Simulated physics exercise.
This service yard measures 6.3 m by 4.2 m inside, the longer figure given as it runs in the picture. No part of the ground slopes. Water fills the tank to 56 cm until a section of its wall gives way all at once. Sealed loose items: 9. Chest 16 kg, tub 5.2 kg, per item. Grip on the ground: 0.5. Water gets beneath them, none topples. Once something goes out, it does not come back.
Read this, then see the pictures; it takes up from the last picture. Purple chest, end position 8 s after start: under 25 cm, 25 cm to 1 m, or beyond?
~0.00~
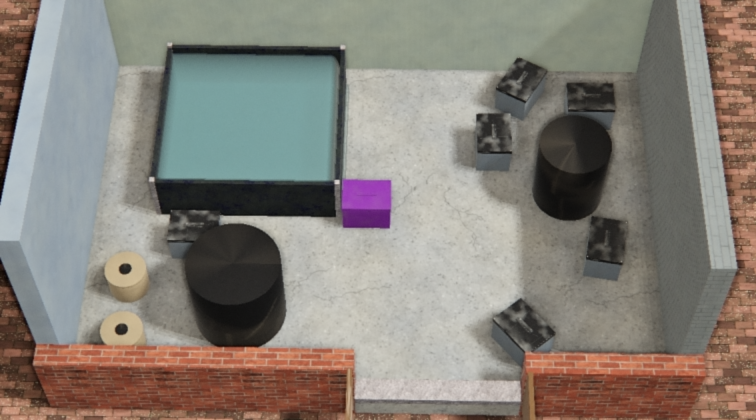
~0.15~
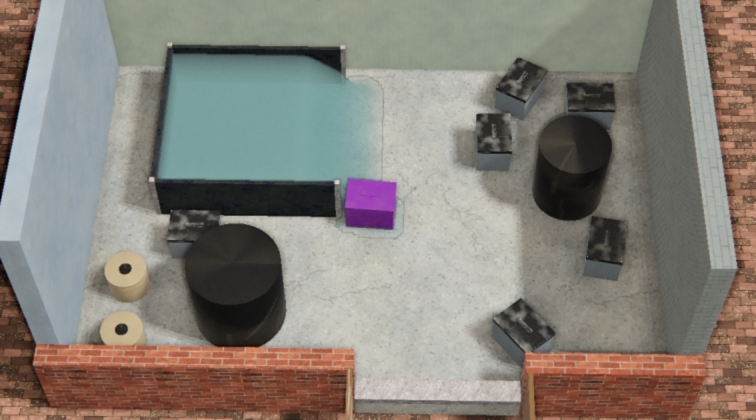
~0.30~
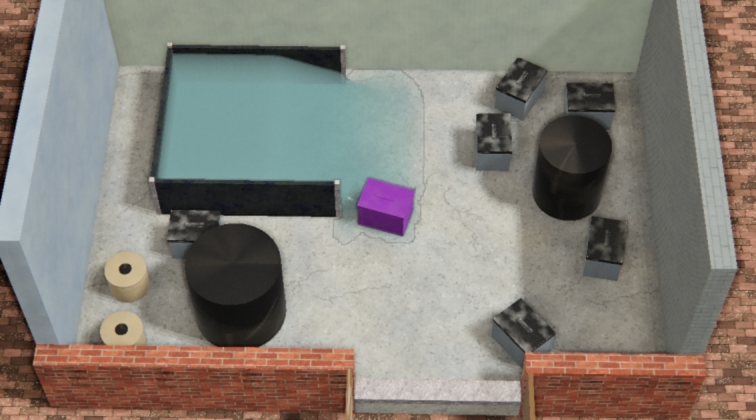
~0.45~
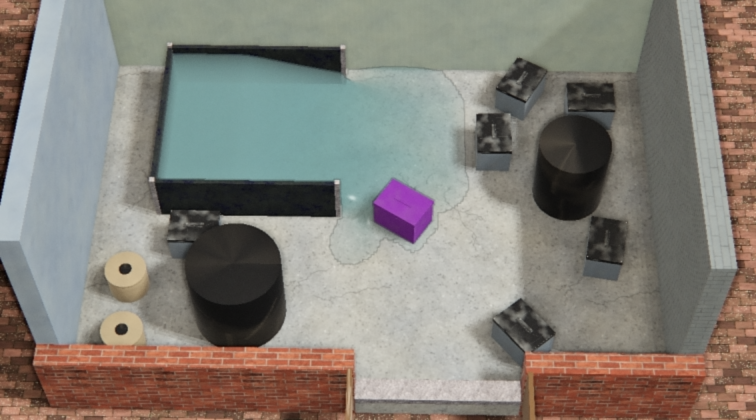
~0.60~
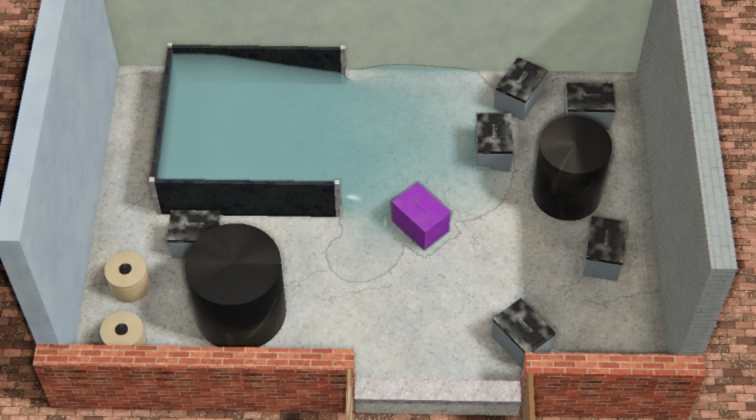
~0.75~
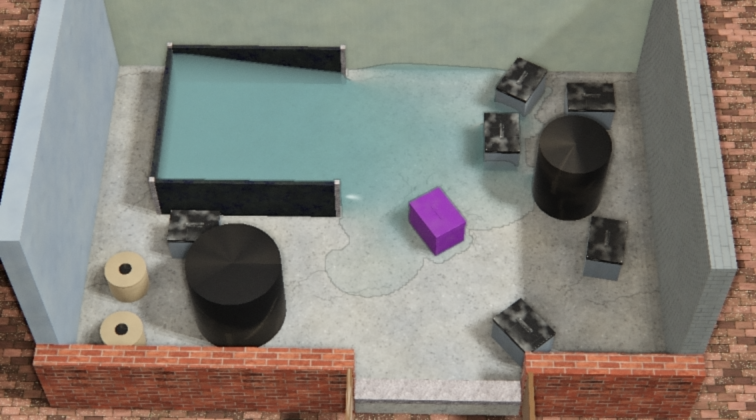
Beyond 1 m.
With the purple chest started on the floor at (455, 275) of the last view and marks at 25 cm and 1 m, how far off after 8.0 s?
In the end it is hauled off.
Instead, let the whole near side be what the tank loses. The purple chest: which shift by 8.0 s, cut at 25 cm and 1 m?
Outcome for the purple chest: It remains nearly still.
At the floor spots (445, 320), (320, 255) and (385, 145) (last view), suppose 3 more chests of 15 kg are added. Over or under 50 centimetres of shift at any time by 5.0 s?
Taking them in order: Far enough, not far enough and far enough.
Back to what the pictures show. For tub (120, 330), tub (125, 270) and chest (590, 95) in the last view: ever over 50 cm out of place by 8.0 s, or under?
Beyond the limit, then beyond the limit, then within the limit.
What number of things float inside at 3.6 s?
Count at that moment: 5.
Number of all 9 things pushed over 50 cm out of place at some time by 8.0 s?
The tally stands at 7.
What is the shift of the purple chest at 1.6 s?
I'd put it at around 200 cm.
After 1.6 s the purple chest is near (516, 251), 1.8 m from its start, aground; 0 of 9 are out; 2 afloat.
After 3.6 s the purple chest is near (633, 329), 3.3 m from its start, afloat; 0 of 9 are out; 5 afloat.
After 5.6 s the purple chest is near (473, 311), 1.9 m from its start, afloat; 1 of 9 are out; 5 afloat.
After 8.0 s the purple chest is near (376, 340), 1.9 m from its start, afloat; 1 of 9 are out; 7 afloat.
